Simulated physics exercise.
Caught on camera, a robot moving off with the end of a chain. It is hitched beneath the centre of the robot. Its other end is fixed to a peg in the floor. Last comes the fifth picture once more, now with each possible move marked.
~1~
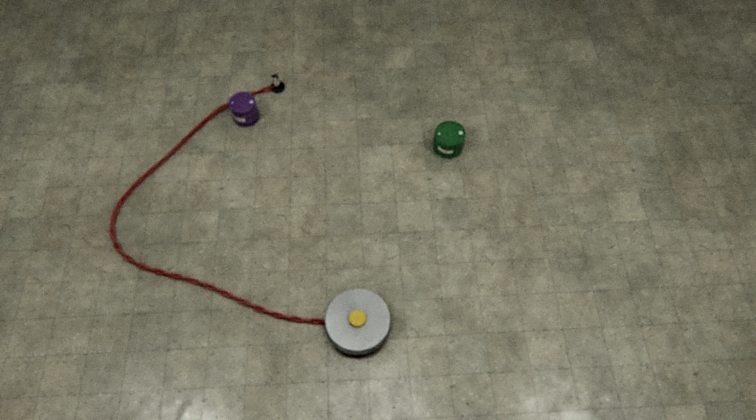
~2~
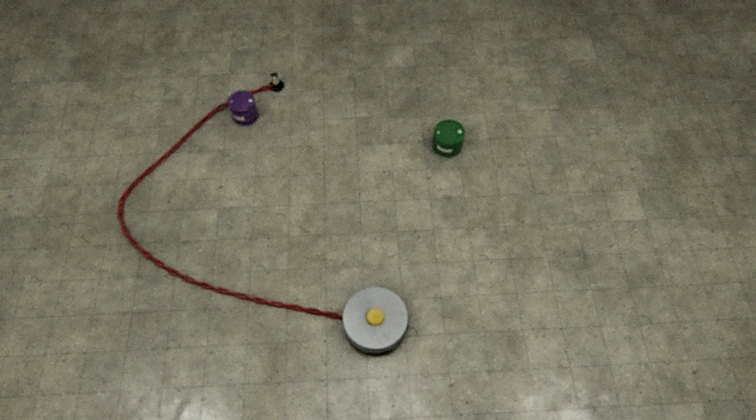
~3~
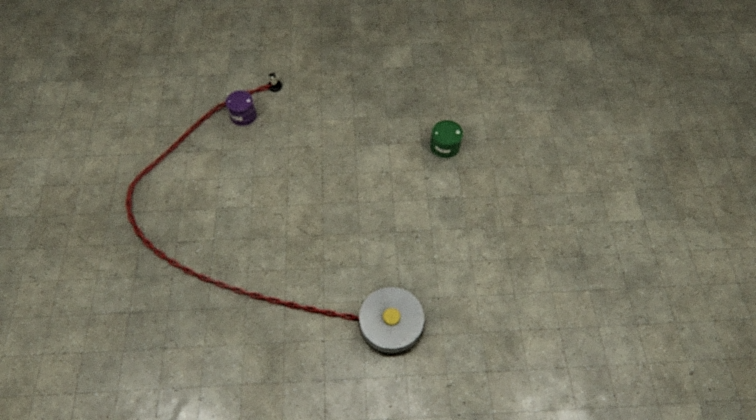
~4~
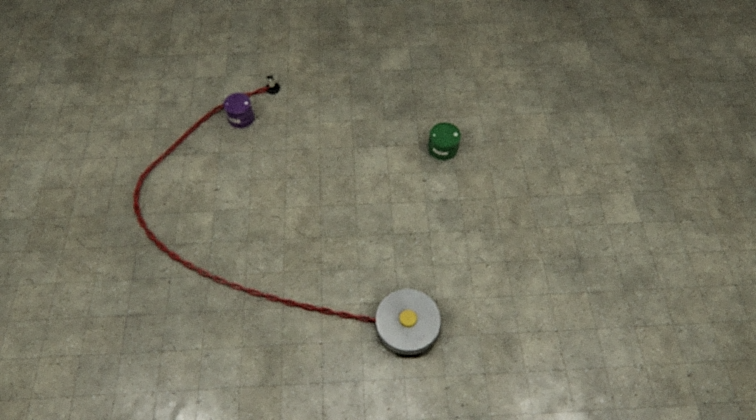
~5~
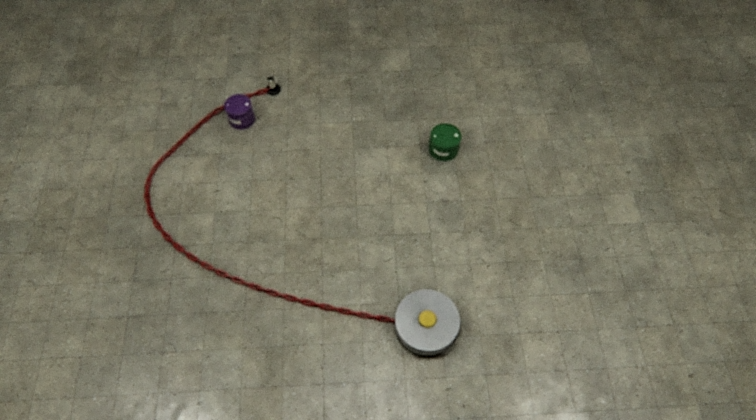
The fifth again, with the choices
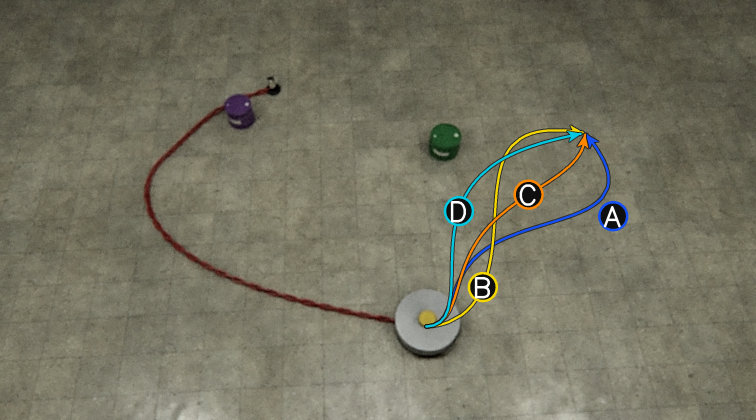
A round grey robot moves slowly right across the floor, pulling a curved red chain along.
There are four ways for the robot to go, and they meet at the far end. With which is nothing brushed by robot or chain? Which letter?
C is the clean one.
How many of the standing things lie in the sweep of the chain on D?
In all, one.
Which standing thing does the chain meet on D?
It meets the green tub.
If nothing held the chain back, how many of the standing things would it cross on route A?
In all, one.
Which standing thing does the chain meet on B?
It meets the green tub.
On the marked copy, A from (426, 327) via (538, 227) to (586, 134); B from (426, 327) via (496, 205) to (583, 133); C from (426, 327) via (498, 217) to (585, 135); D from (426, 327) via (466, 195) to (581, 134).
Taking C. A third of the way, robot (480, 235), middle of the chain (217, 238).
Two thirds of the way, robot (555, 174), middle of the chain (299, 206).
When it is over, robot (588, 127), middle of the chain (351, 186); nothing has been touched.
As for the rest, A meets the purple pot; B meets the green tub; D meets the green tub.
